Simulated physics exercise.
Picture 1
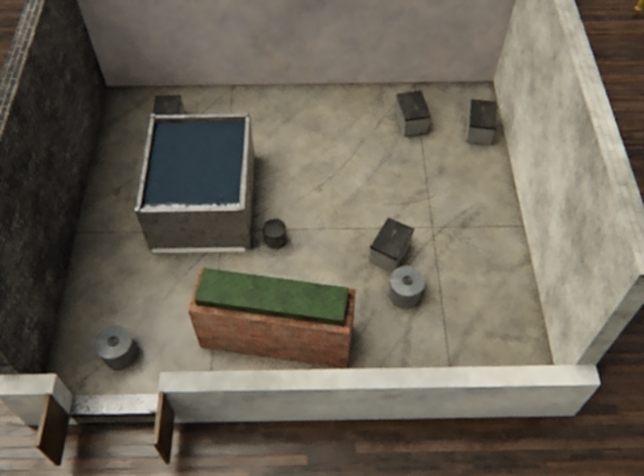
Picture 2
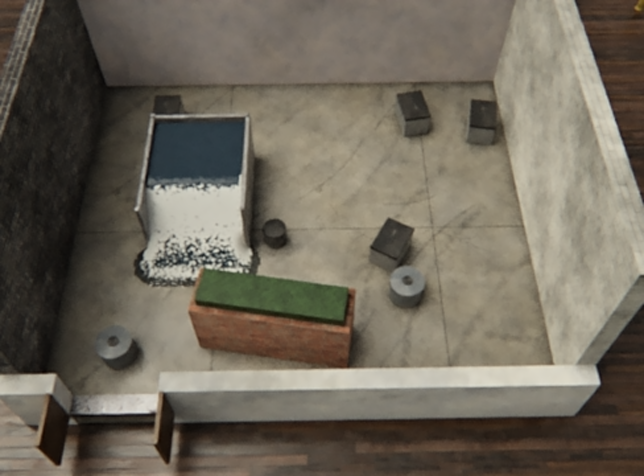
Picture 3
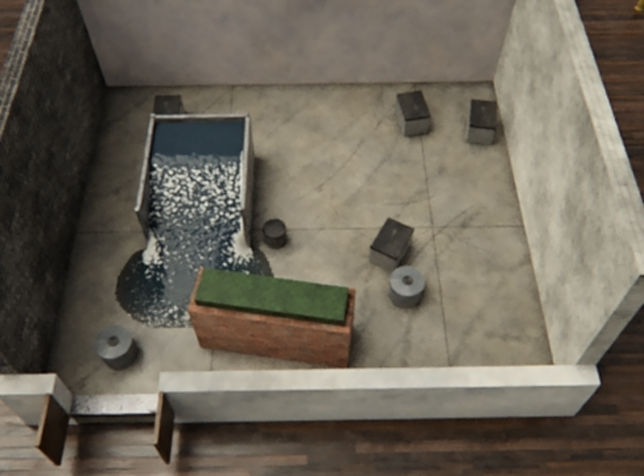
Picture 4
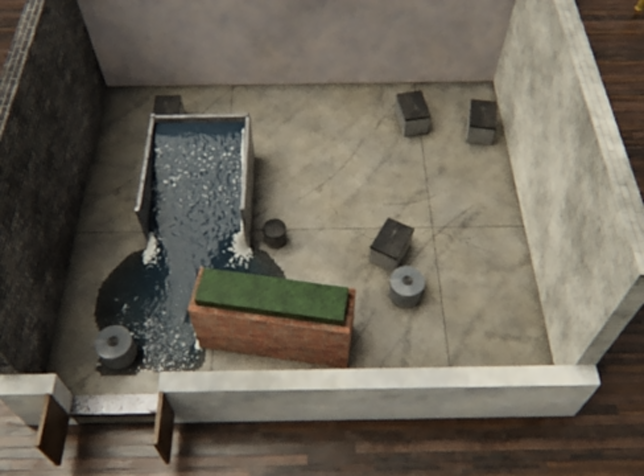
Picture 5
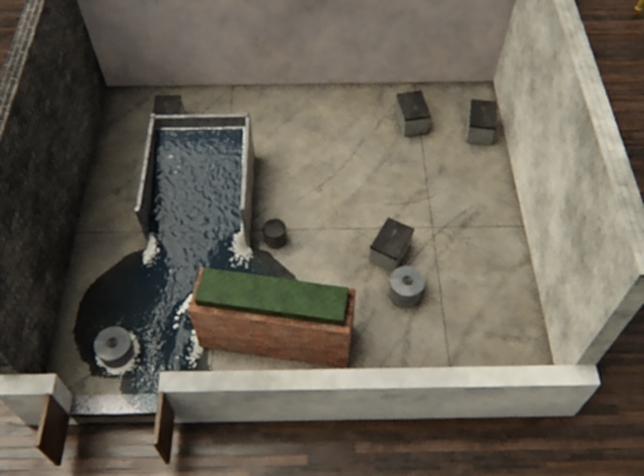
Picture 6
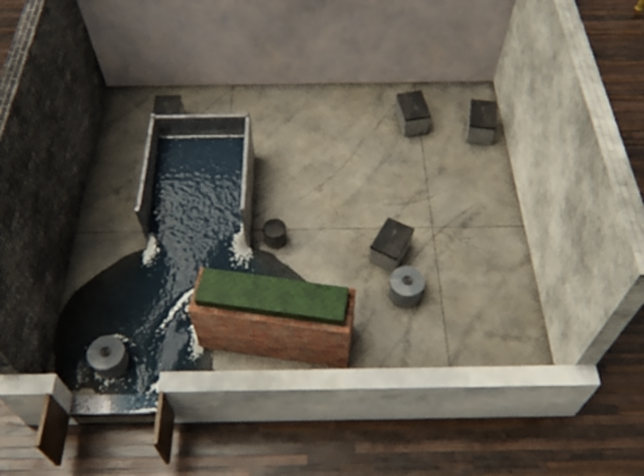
A walled court with a pale stone floor and a gap in its front wall is seen from high above by a still camera. A tank of dark blue water stands at left behind a brick block with a green top, with grey drums and dark boxes scattered around. The tank's front opens, water pours out foaming, spreads to the gap, and nudges the front-left grey drum slightly.
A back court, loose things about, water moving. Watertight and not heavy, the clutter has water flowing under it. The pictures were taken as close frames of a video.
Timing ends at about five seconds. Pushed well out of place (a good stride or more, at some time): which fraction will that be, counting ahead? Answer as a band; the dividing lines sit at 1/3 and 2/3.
1/3 to 2/3.
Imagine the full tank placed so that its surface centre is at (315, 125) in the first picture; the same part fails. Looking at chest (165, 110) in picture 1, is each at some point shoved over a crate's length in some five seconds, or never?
As for that object, it did not get there.
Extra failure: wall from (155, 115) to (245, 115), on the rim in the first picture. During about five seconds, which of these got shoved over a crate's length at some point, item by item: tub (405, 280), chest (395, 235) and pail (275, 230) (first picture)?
Object by object: Short of it, short of it, short of it.
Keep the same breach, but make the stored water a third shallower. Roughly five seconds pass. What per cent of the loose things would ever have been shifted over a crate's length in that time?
Roughly 40 in a hundred.
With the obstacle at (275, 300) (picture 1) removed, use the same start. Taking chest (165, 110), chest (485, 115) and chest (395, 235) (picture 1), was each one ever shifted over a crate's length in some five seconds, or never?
Here's how it goes one after another: Remained close, traveled a good way and remained close.
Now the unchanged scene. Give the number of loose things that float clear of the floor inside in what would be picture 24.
I make it 0.
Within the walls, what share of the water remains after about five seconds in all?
I make it 56 percent.
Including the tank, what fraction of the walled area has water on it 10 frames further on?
Something like 50 in a hundred.
A moment on, 1 of 7 are well off their spots; 1 afloat.
Next, 3 of 7 are well off their spots; 0 afloat.
Later, 3 of 7 are well off their spots; 0 afloat.
In the end, 3 of 7 are well off their spots, and 3 have been at some point; 0 afloat.
